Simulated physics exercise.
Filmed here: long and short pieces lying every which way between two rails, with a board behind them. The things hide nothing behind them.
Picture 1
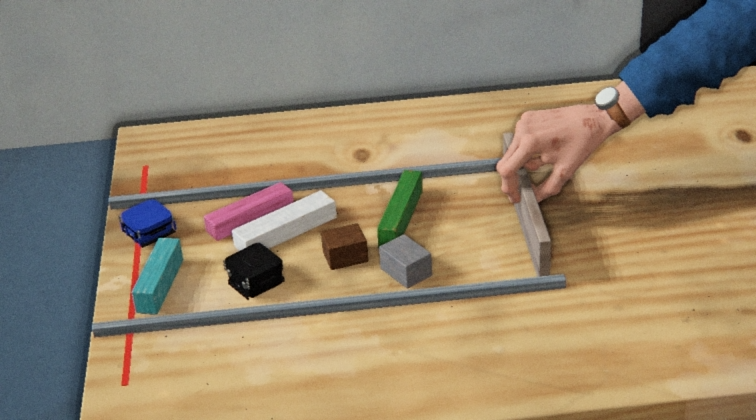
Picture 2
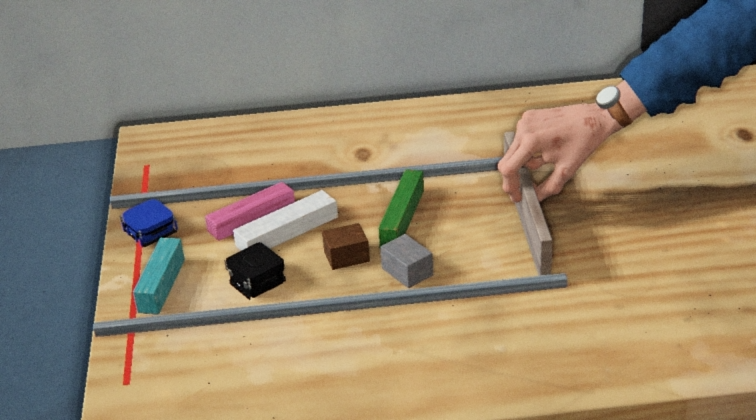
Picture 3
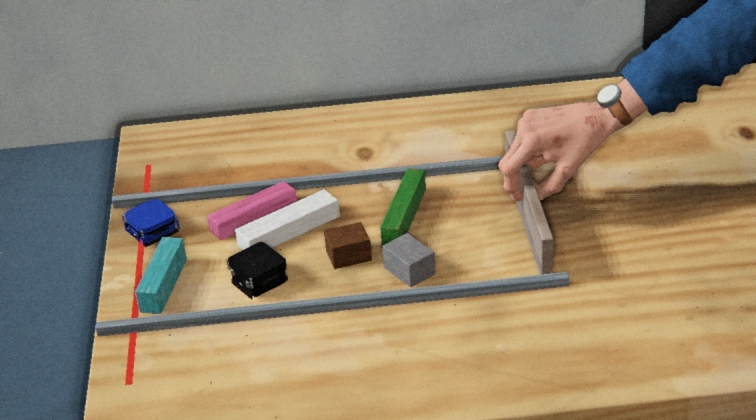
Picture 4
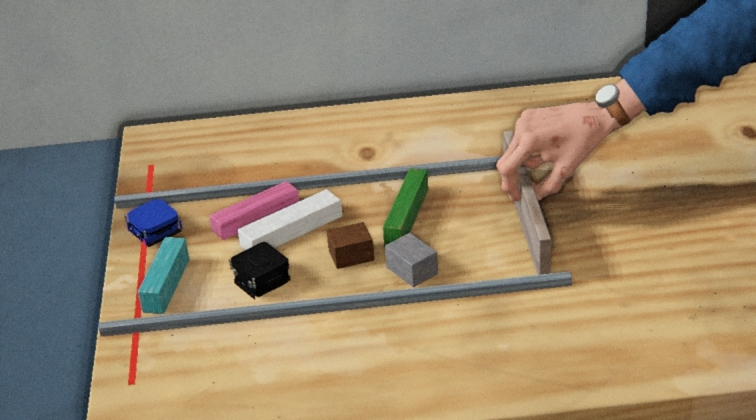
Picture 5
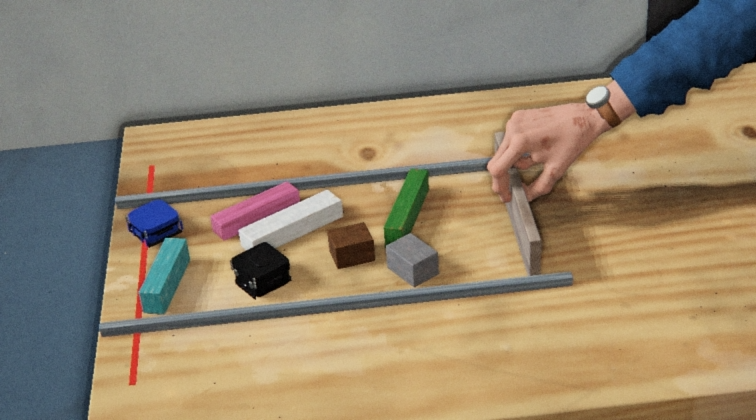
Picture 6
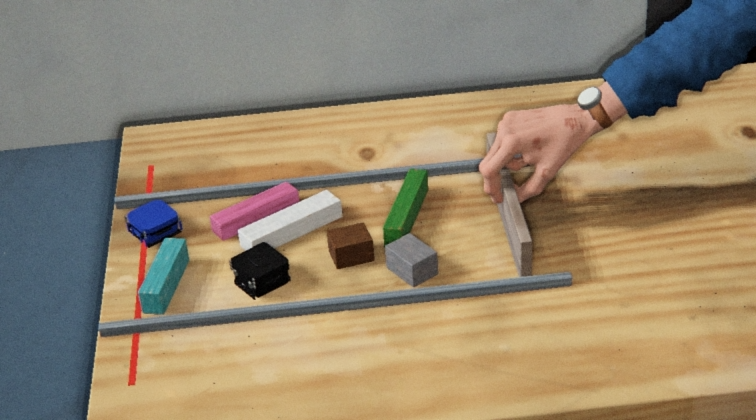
A hand slides a board slightly left between two rails toward scattered, unmoving colored blocks.
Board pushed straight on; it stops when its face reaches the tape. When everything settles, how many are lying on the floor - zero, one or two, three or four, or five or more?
The count that comes down will most likely be five and up.
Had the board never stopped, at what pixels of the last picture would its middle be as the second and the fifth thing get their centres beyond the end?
At (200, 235) for the second, at (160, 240) for the fifth.
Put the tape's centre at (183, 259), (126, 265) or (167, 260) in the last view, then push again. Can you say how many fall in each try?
It would be 2, 6 and 2.
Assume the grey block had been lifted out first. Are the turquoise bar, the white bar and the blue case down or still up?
Result - turquoise bar: Gone; white bar: Gone; blue case: Gone.
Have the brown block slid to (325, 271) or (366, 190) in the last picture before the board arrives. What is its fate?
In that order: Slips off, then slips off.
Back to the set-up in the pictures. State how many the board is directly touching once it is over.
2 of them.
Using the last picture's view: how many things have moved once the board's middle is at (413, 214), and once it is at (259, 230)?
The first number is 2, the next one 8.
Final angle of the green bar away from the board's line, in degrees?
About 0° out of line.
Early on, none off yet; blue case at rest near (154, 223); turquoise bar at rest near (164, 275); pink stick at rest near (255, 210).
A while later, none off yet; blue case moving near (150, 223); turquoise bar travelled a little near (145, 277); pink stick travelled a little near (203, 214).
Finally, the number that fall off is five or more; lost, brown block, white bar, black case, pink stick, turquoise bar and blue case.
